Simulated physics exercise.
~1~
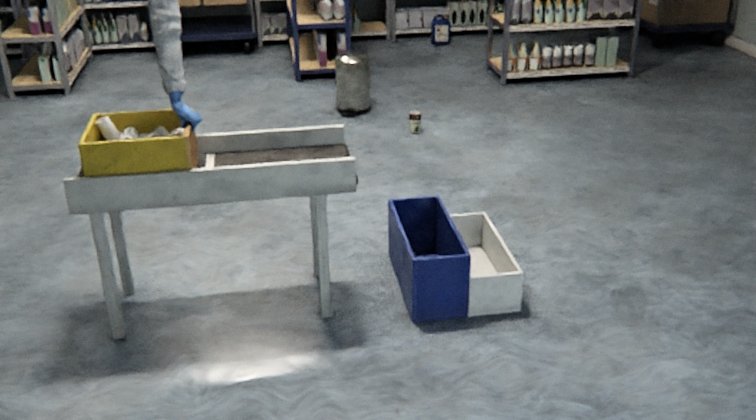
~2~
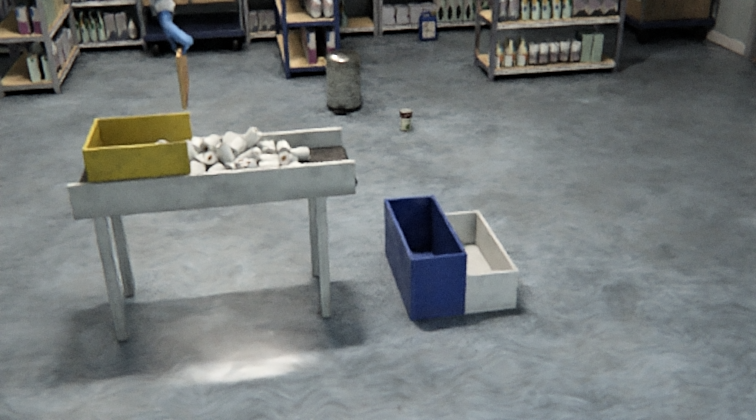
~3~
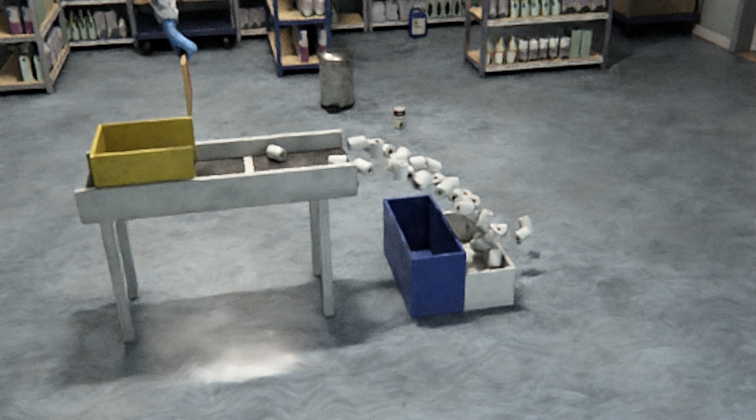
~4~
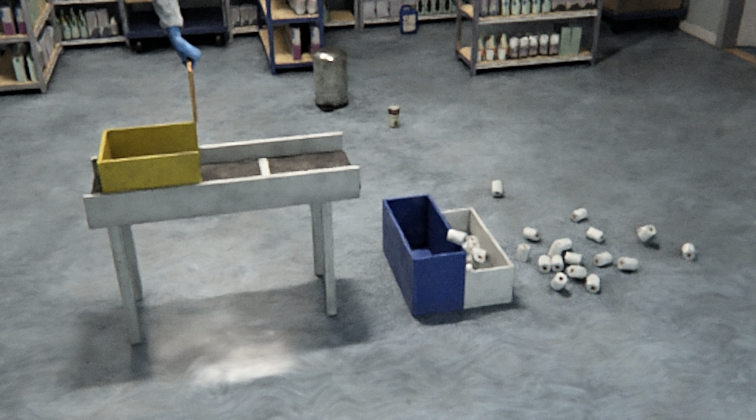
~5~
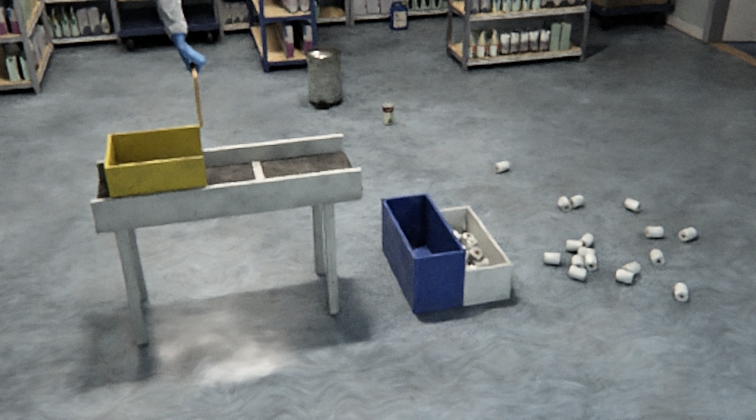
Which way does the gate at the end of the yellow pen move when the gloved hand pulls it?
The gate moves up, lifted clear of the pen by the gloved hand.
